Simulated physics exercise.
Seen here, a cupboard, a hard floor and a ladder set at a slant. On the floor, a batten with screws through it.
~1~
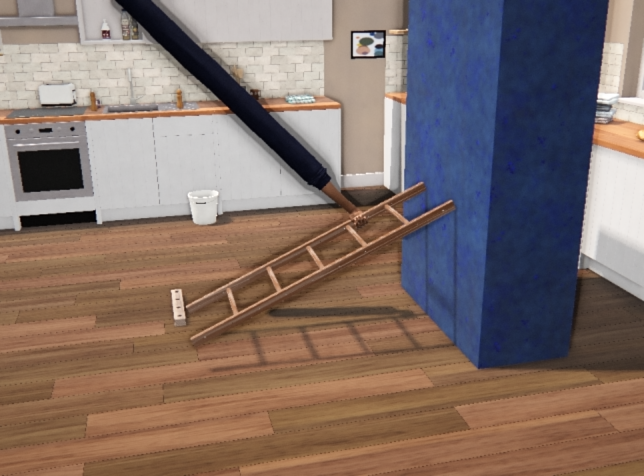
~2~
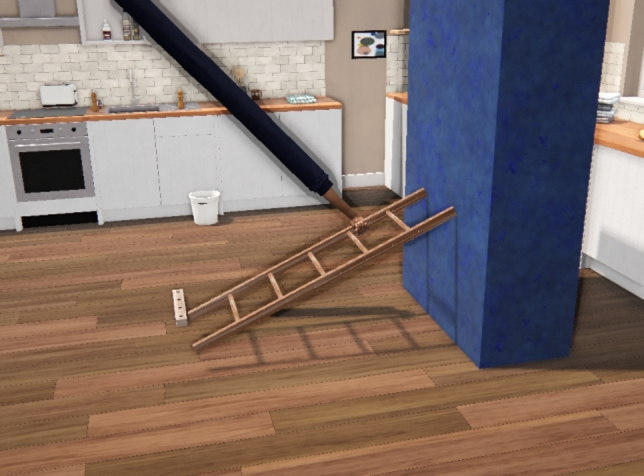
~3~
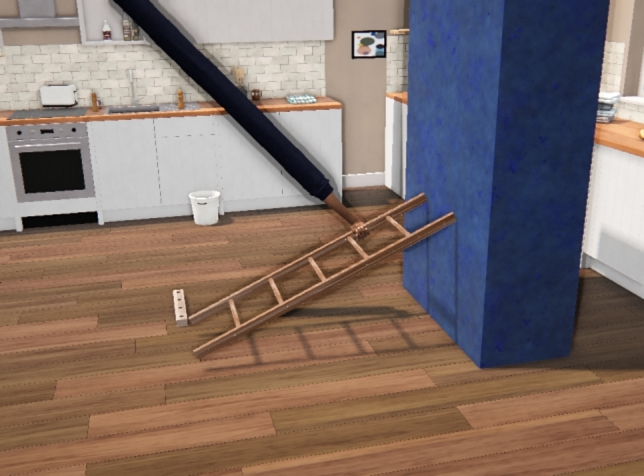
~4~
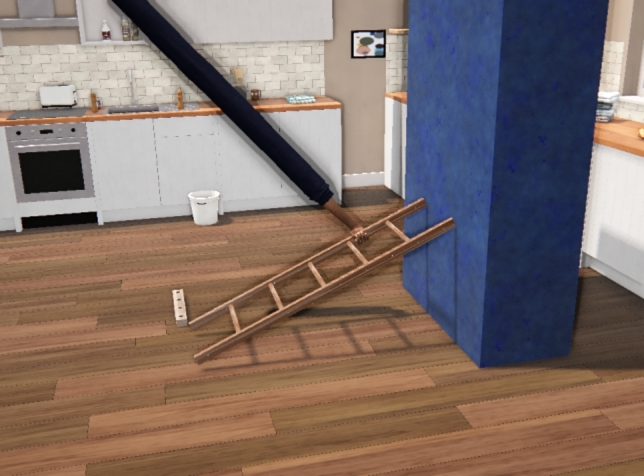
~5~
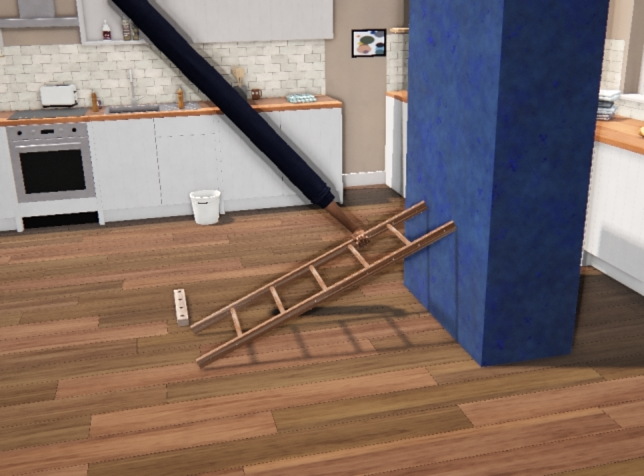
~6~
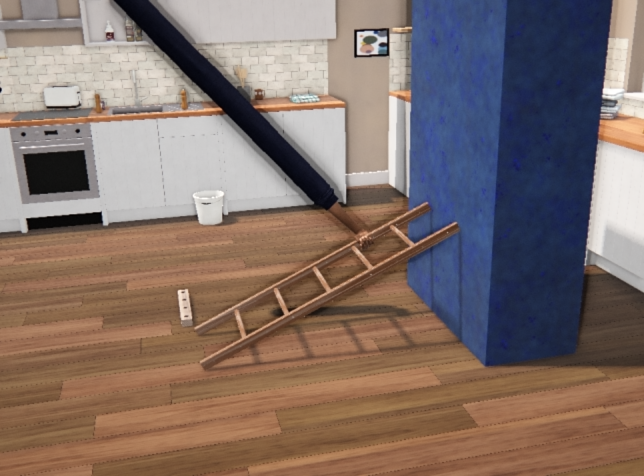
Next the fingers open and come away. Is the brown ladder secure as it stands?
In the end the brown ladder slides out and falls.
Then, 0.22 s on from there, brown ladder turned 7° from its first pose near (318, 297).
Then, 0.30 s on from there, brown ladder turned 15° from its first pose near (314, 315).
In the end, the brown ladder slips down, near (312, 333).
